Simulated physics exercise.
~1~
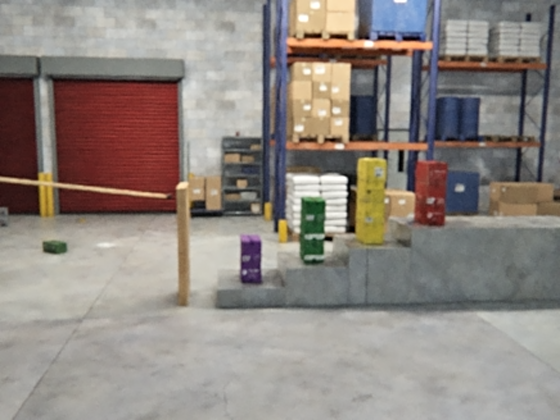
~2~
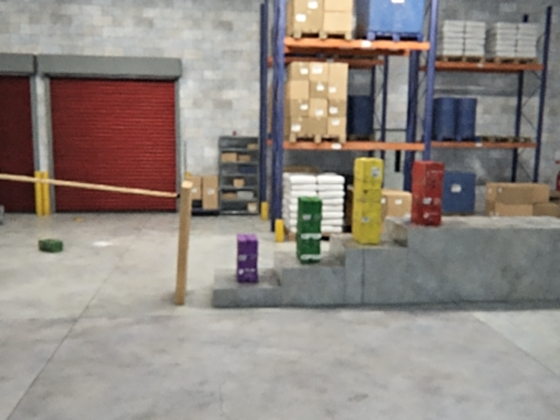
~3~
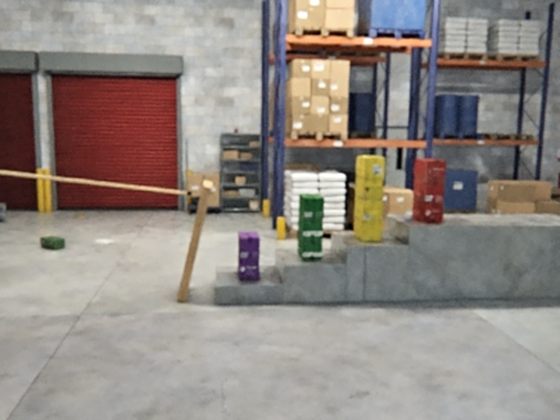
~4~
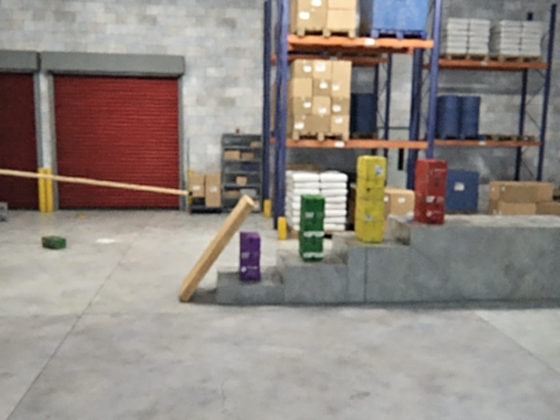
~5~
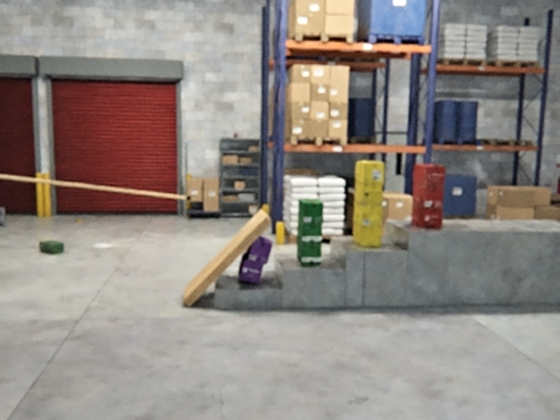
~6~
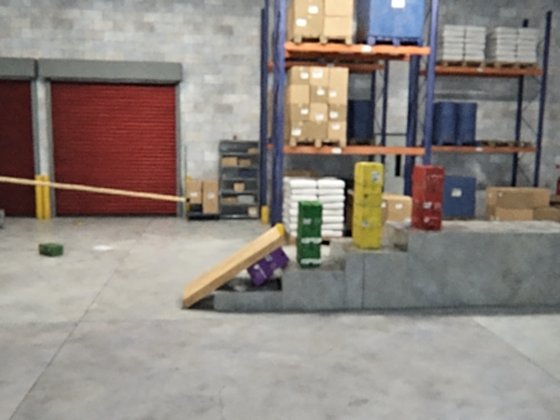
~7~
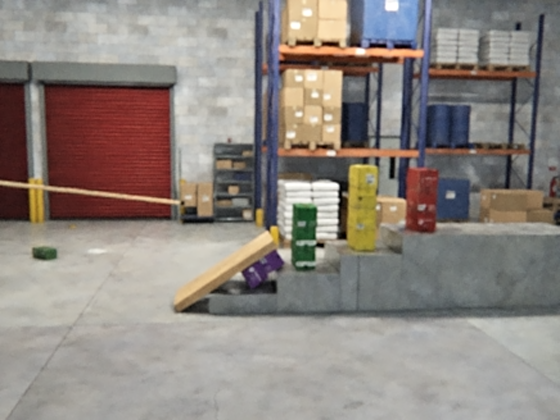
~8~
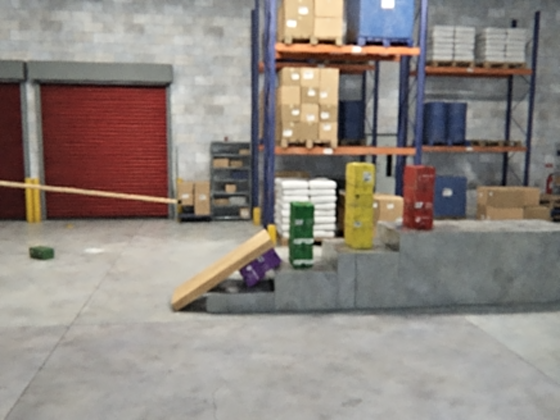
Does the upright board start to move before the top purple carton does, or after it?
The board starts to move before the top purple carton. It is already leaning well over to the right while the purple carton still stands in place.
In a warehouse, a pushed board topples right and tips over only the purple stack.
